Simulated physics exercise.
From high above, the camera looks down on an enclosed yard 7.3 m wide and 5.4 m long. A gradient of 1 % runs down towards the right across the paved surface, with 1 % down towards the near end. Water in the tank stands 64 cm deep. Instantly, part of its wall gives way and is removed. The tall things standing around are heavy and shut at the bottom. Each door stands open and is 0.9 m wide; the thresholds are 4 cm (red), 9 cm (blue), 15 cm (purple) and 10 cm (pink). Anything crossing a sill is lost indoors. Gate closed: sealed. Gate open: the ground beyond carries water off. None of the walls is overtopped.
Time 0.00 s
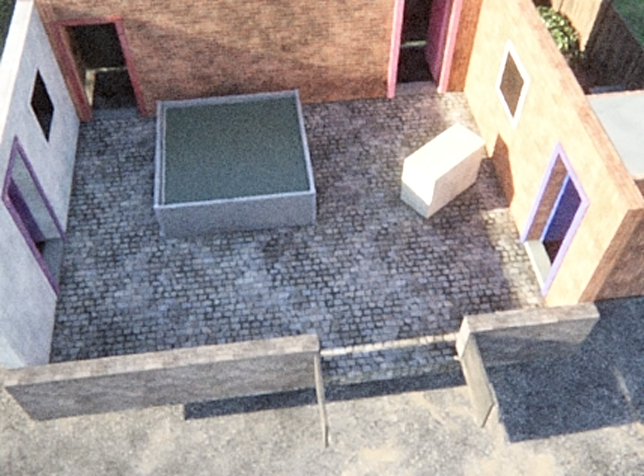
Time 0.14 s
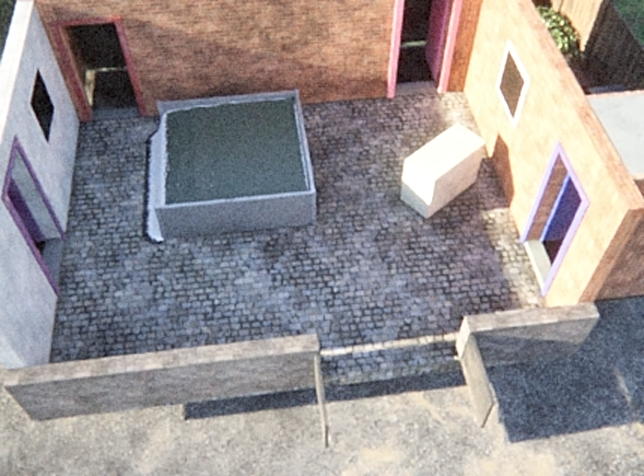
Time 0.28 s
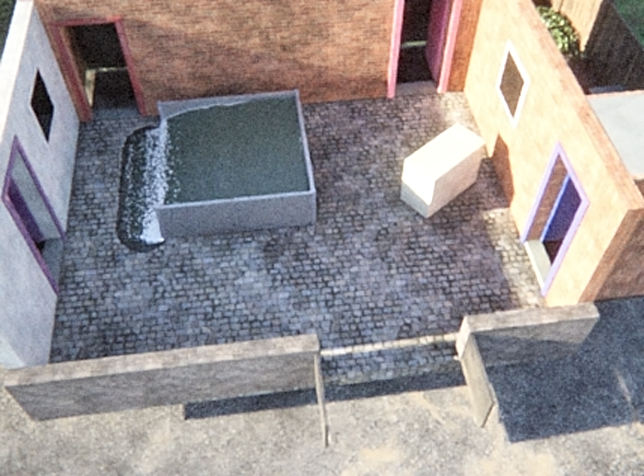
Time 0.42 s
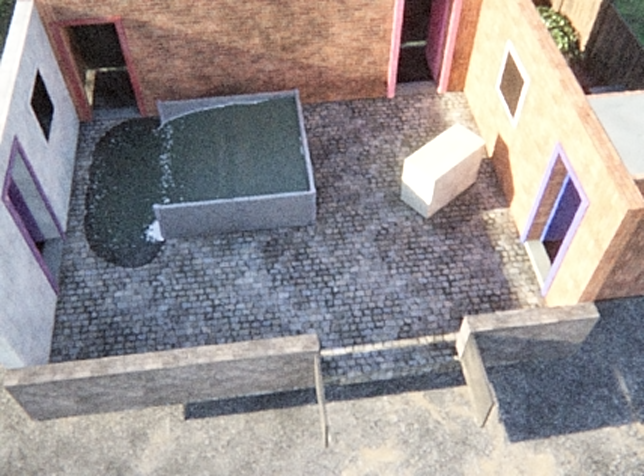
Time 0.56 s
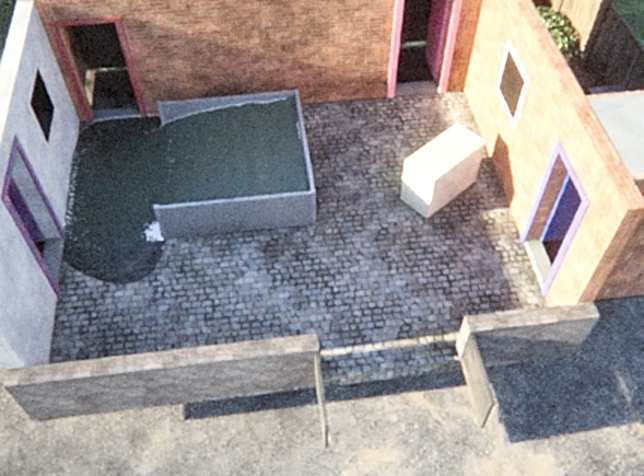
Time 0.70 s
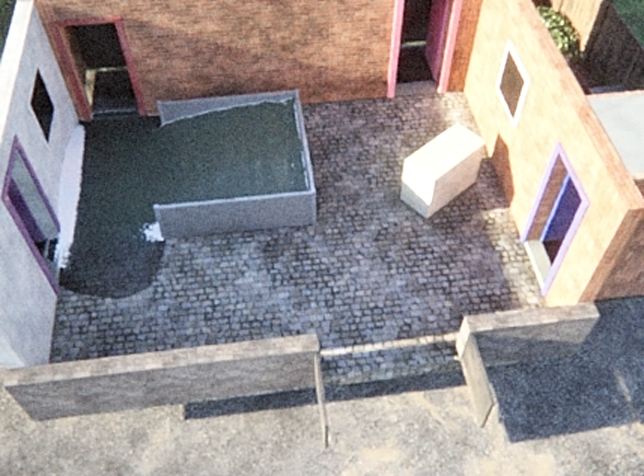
In a walled, paved yard, the left side of a raised square water tank gave way, and dark water poured out through the gap, spreading across the paving to the pale left wall.
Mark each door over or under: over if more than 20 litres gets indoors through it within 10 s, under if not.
Red door: Over, blue door: Over, purple door: Over, pink door: Under.
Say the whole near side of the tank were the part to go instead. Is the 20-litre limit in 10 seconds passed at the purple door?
Measured against that limit, the purple door stays within it.
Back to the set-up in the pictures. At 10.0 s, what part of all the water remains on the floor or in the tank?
Around 74 per cent of the water.
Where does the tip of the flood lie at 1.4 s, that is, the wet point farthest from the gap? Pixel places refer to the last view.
Near (48, 379).
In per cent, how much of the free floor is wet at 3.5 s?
Covered: Roughly 45 per cent.
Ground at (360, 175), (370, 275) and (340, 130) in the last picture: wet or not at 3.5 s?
In turn: Dry, dry, still dry.
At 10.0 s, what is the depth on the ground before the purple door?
It's some 8.0 centimetres deep.
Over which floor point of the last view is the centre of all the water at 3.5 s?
Centre: Approx. (163, 221) px.
After 1.4 s water covers 20 % of the floor and is deepest (46 cm) near (82, 193); red door 22 cm at the sill, 21 L in, blue door not reached, purple door 27 cm at the sill, 14 L in, pink door not reached.
After 2.2 s water covers 25 % of the floor and is deepest (43 cm) near (80, 127); red door 31 cm at the sill, 163 L in, blue door not reached, purple door 28 cm at the sill, 58 L in, pink door not reached.
After 3.5 s water covers 45 % of the floor and is deepest (33 cm) near (46, 391); red door 24 cm at the sill, 442 L in, blue door not reached, purple door 18 cm at the sill, 101 L in, pink door not reached.
After 6.0 s water covers 85 % of the floor and is deepest (17 cm) near (550, 322); red door 9 cm at the sill, 591 L in, blue door 16 cm at the sill, 13 L in, purple door 9 cm at the sill, 105 L in, pink door 2 cm at the sill, 0 L in.
After 10.0 s water covers 95 % of the floor and is deepest (16 cm) near (554, 333); red door 8 cm at the sill, 620 L in, blue door 13 cm at the sill, 57 L in, purple door 8 cm at the sill, 105 L in, pink door 8 cm at the sill, 0 L in.
